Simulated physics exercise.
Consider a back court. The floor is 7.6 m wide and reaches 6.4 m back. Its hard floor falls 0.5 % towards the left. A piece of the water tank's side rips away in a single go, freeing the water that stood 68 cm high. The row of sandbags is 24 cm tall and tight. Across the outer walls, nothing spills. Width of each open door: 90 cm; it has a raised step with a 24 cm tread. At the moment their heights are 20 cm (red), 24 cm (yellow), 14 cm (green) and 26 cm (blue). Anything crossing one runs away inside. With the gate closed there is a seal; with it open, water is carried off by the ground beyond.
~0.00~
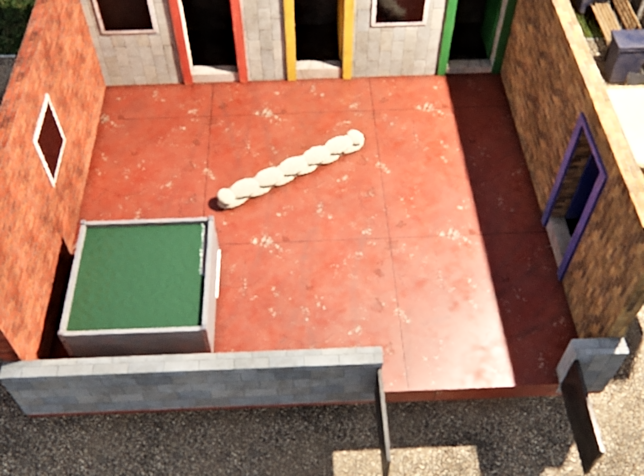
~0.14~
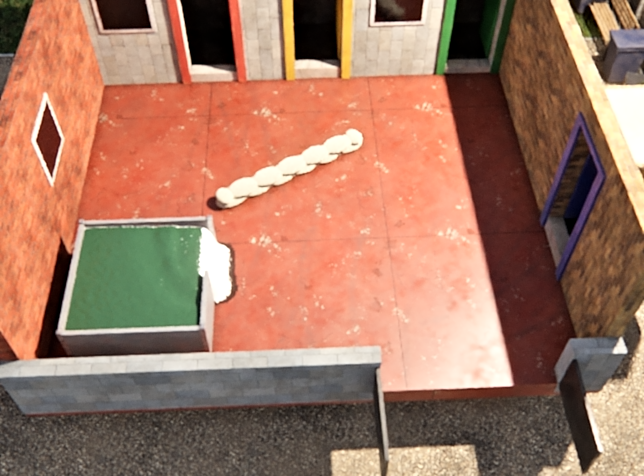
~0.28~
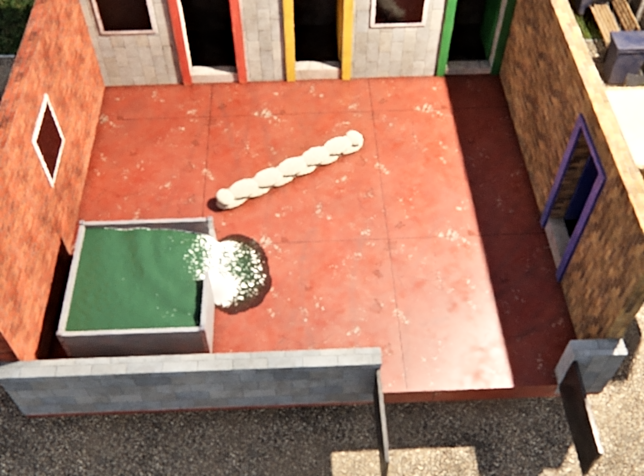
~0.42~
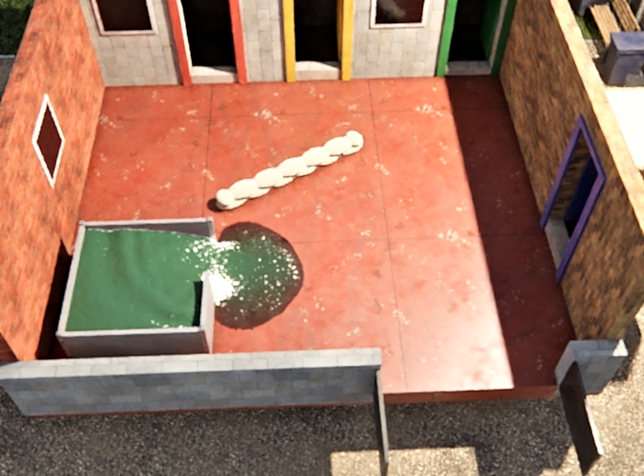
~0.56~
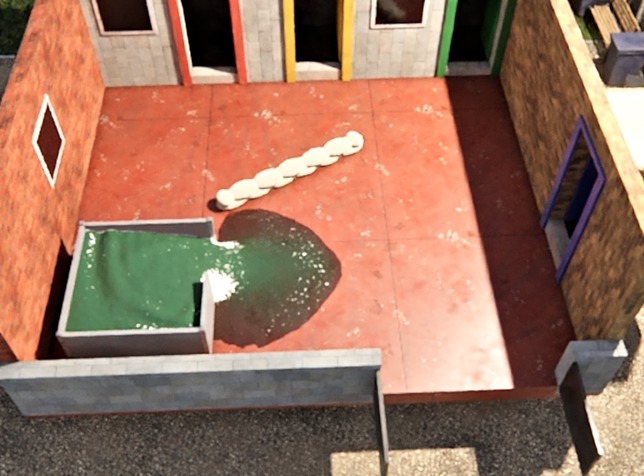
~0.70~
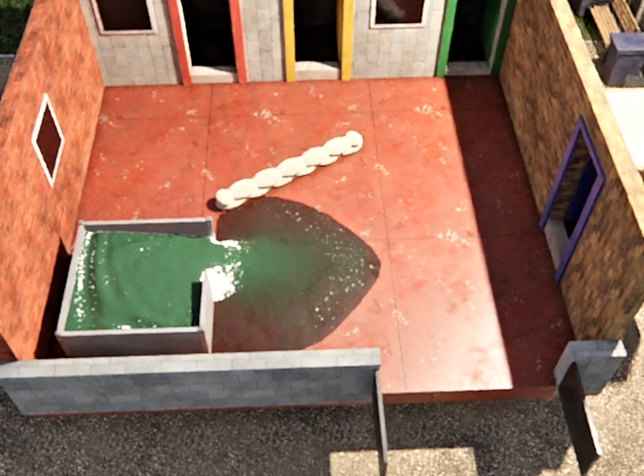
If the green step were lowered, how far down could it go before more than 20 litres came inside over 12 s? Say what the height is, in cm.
Down to about 12.5 cm.
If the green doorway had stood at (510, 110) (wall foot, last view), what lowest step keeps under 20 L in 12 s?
Close to 9.5 cm at the least.
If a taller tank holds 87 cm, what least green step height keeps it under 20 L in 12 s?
The step would need to be some 19 cm high.
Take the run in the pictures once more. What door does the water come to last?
Answer: Red.
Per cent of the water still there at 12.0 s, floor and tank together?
About 78 per cent.
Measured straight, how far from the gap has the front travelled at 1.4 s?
The front is some 4.6 m out.
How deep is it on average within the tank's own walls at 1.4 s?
Roughly 47 cm on average.
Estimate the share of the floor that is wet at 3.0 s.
Roughly 50 percent of the floor is wet.
After 1.4 s water covers 30 % of the floor, deepest (39 cm) near (217, 268); it has not reached the green door.
After 3.0 s water covers 50 % of the floor, deepest (24 cm) near (217, 268); it has not reached the green door.
After 12.0 s water covers 90 % of the floor, deepest (8 cm) near (102, 101); 5 cm at the green door, 13 litres in over its 14 cm step.
At the green door as built, the water arrived by 3.1 s and peaked near 17 cm at 4.0 s.
With a step of 11 cm, 33 litres would have come in within the 12 s; with 15 cm, 9 litres. So under 20 litres takes about 12.5 cm.
